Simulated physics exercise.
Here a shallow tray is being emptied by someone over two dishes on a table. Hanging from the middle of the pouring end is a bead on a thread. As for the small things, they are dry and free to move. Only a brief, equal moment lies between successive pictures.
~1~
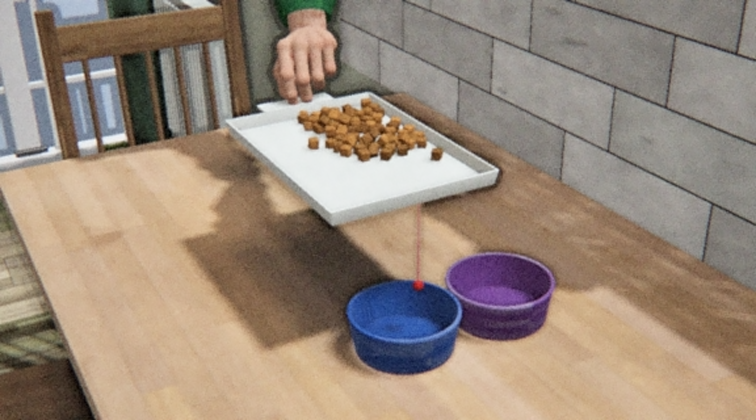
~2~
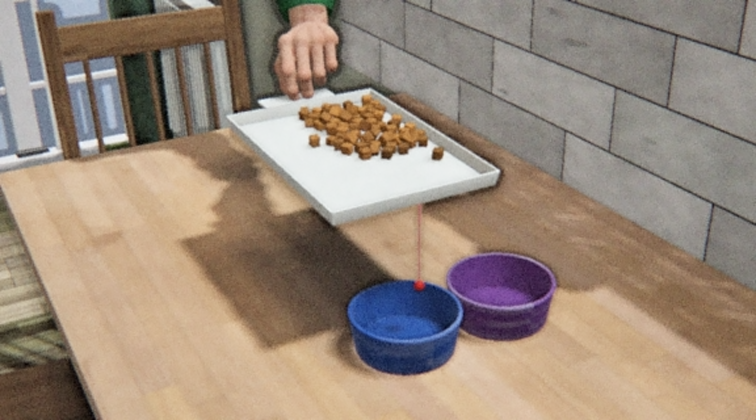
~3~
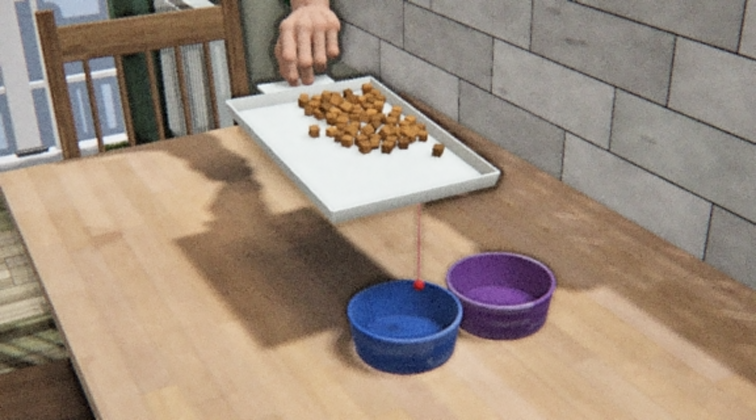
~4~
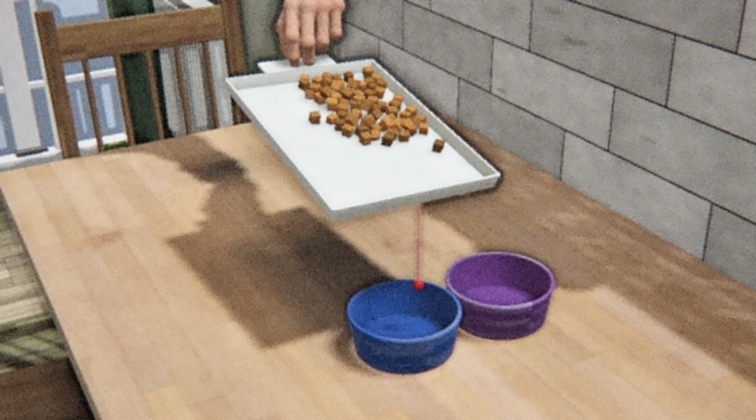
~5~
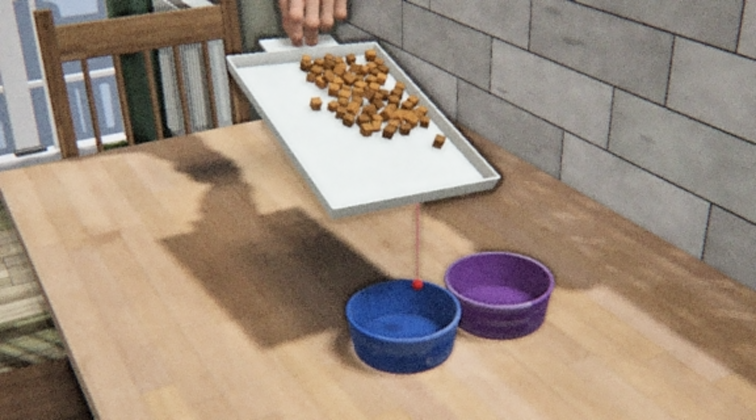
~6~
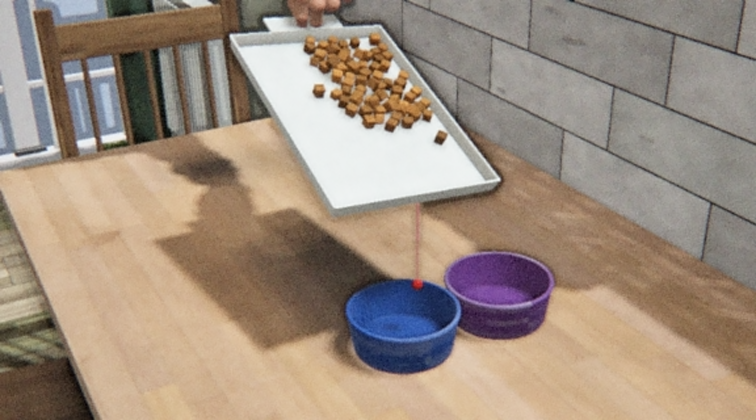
The clip shows a hand raising the far end of a white tray of small brown cubes above a blue dish and a purple dish, the tray steepening while the cubes stay bunched near its upper end.
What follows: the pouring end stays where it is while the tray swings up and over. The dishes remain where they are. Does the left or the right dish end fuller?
Dish on the right.
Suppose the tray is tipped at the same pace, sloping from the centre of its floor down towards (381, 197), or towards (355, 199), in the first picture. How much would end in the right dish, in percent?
In order, some 0 % and some 0 %.
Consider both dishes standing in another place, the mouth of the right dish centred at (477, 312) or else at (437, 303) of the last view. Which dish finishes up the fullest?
The dish to the right, then the dish to the right.
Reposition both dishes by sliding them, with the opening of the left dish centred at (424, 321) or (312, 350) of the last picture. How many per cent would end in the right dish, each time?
Some 60 percent in the first case, 30 percent in the second.
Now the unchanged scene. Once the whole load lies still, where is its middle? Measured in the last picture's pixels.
Roughly at (501, 324), give or take.
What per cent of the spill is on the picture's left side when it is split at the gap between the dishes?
It works out at some 10 percent.
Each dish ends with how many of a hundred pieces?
At the end, 20 percent of the load sits in the left dish and 40 percent in the right dish.
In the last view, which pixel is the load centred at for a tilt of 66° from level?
The load is centred around (460, 158).
Just after the last frame, tray tipped steeply; almost all on the tray; about a tenth in the air.
A moment on, tray tipped past a quarter turn; roughly a quarter on the tray; about a tenth in the left dish; roughly a quarter in the right dish; roughly a third outside both; about a tenth in the air.
Further on, tray tipped past a quarter turn; about a tenth in the left dish; roughly a third in the right dish; roughly half outside both.
When it is over, tray tipped past a quarter turn; about a tenth in the left dish; roughly a third in the right dish; roughly half outside both.
